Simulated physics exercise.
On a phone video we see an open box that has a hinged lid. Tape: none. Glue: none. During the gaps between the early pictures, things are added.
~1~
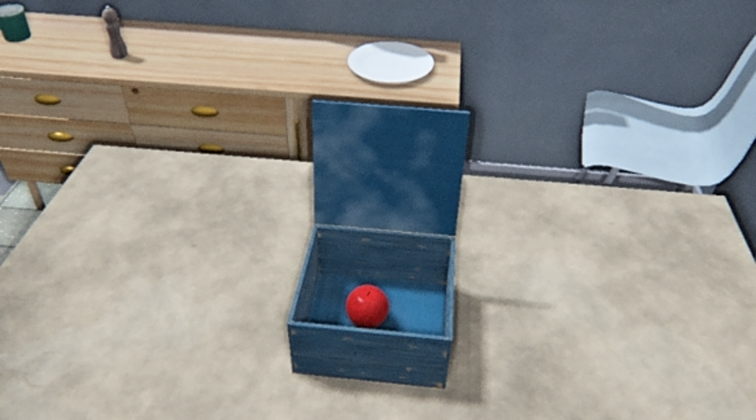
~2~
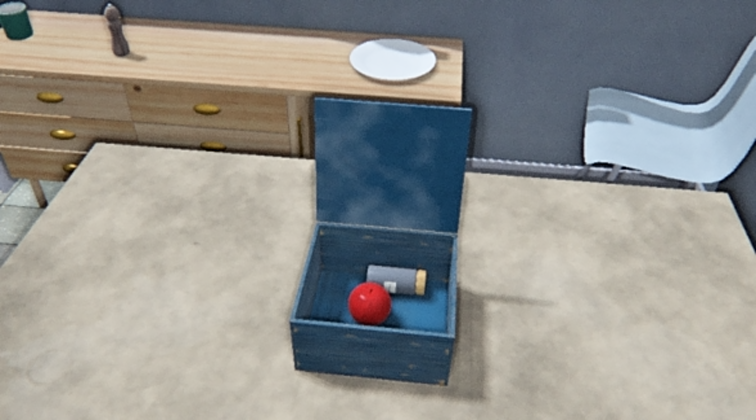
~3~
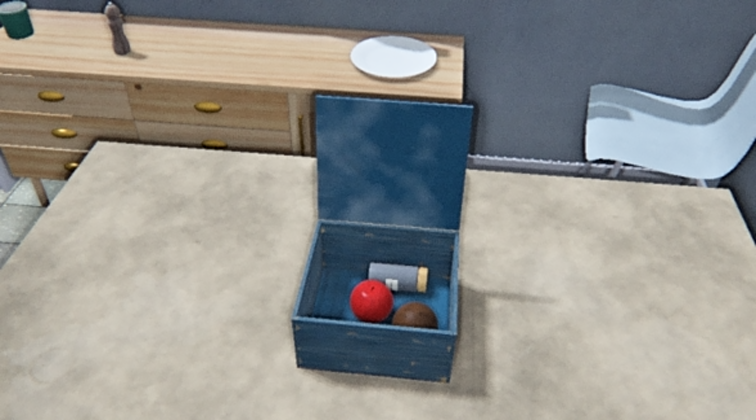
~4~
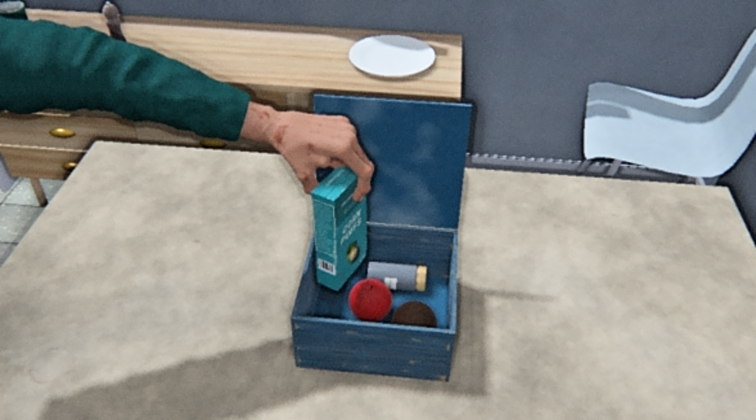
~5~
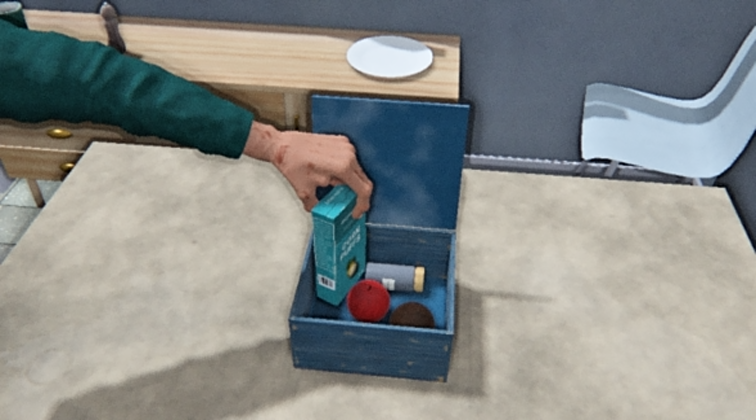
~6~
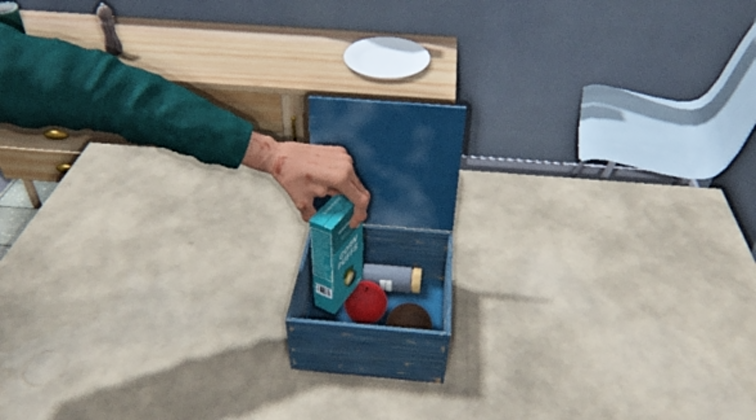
A blue box gains a shaker and brown ball beside an apple, then a hand lowers a turquoise packet inside.
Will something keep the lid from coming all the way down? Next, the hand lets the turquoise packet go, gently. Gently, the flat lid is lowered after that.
Fails to shut.
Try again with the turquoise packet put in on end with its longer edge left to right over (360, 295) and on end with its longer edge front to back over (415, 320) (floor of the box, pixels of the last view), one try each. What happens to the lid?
So, first it fits down fine, then it won't go down.
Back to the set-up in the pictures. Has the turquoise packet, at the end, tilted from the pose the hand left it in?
In the end, it winds up askew.
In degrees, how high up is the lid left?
Some 20° above the rim.
Then, 0.50 s past the last view, turquoise packet rocked 49° from its first pose near (330, 296); red apple displaced about its own width.
Then, 1.30 s past the last view, lid 81° above the rim; turquoise packet rocked 45° from its first pose near (332, 299); red apple displaced about its own width; brown ball displaced a little.
Then, 1.80 s past the last view, lid 34° above the rim; turquoise packet rocked 45° from its first pose near (332, 299); red apple displaced about its own width; brown ball displaced a little.
Finally, lid 21° above the rim; down or leaning hard in the box, turquoise packet; moved from the start, red apple; the other 2 still in place. Final places as the last picture's camera would see them, turquoise packet near (339, 302).
